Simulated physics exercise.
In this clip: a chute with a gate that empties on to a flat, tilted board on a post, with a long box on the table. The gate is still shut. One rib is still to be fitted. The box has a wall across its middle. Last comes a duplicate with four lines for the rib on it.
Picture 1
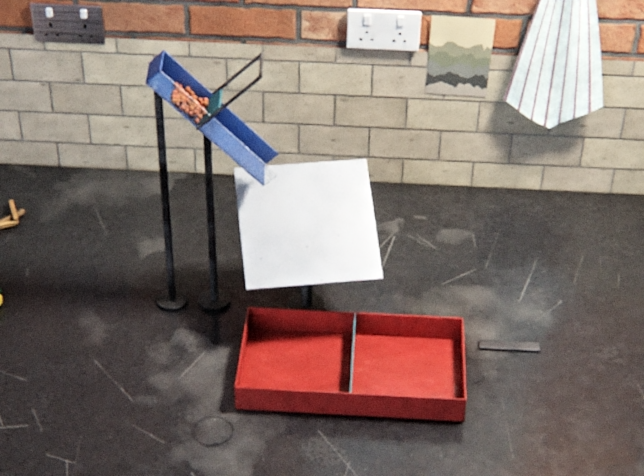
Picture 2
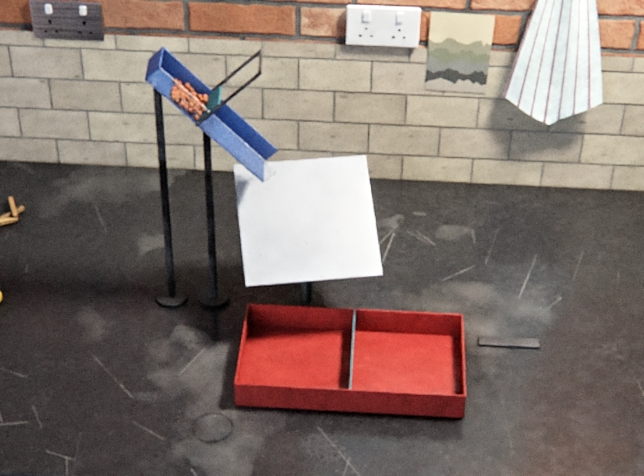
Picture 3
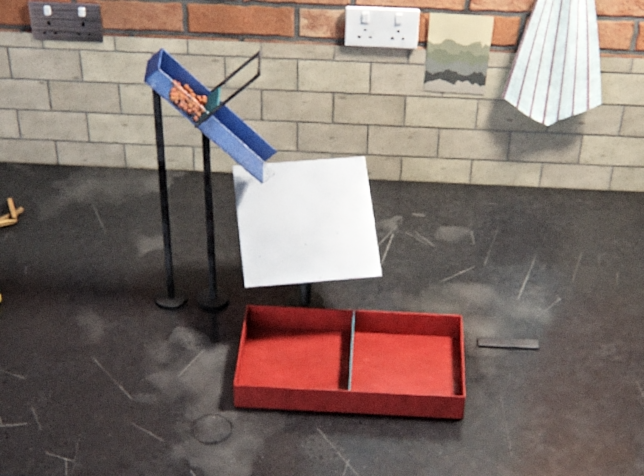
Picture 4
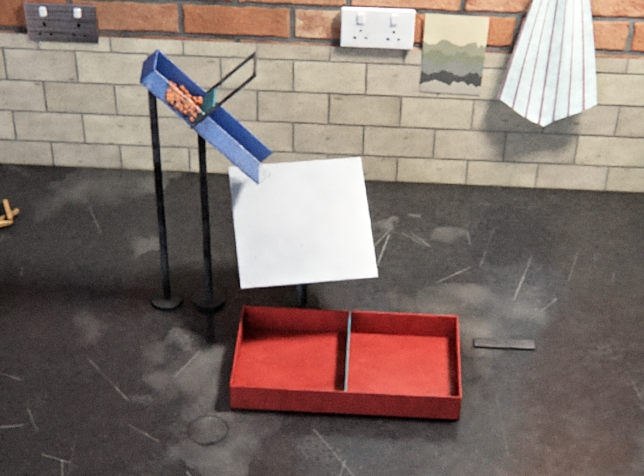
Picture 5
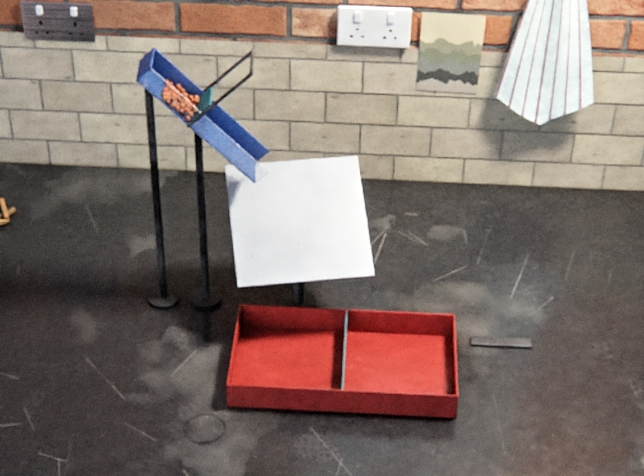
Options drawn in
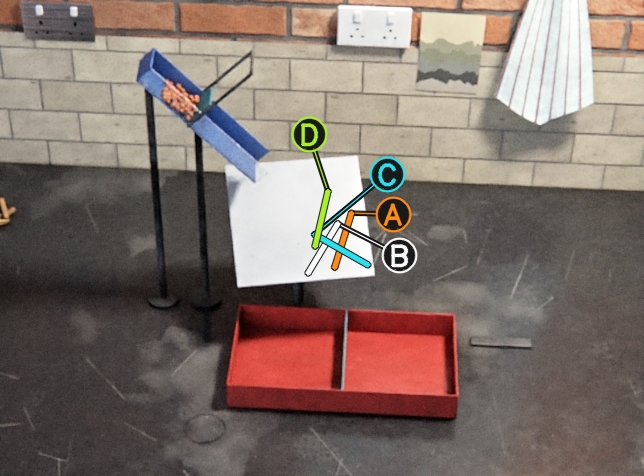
A red divided box sits below a tilted white board and a loaded blue chute, all motionless.
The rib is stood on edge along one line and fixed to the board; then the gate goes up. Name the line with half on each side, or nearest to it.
Use line C.
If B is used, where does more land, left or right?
More lands on the left.
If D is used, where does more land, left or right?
More lands on the left.
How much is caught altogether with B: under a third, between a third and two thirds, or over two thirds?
Line B gives over two thirds.
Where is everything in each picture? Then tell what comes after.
Load behind the gate at (190, 105), clay pellets; lip of the chute at (264, 175), sloping fairly steeply, in the first picture.
Middle of the board at (307, 219), tilted fairly steeply; middle of its low edge at (315, 280); of its high edge at (300, 160), in the second picture.
Front corners of the box at (234, 385) and (465, 397); front end of its middle wall at (349, 391); gate still shut at (216, 99), in the third picture.
Middle of the load at (184, 104); lip at (258, 174), in the fourth picture.
Middle of the load at (180, 103); lip at (255, 173), in the fifth picture.
On the marked copy, line A from (351, 213) to (334, 267); line B from (337, 223) to (308, 273); line C from (314, 234) to (367, 264); line D from (327, 191) to (315, 246).
With A, of what is caught, nearly all in the left half, a small part in the right.
With B, of what is caught, nearly all in the left half, a small part in the right.
With C, of what is caught, about half in the left half, about half in the right.
With D, of what is caught, nearly all in the left half, a small part in the right.
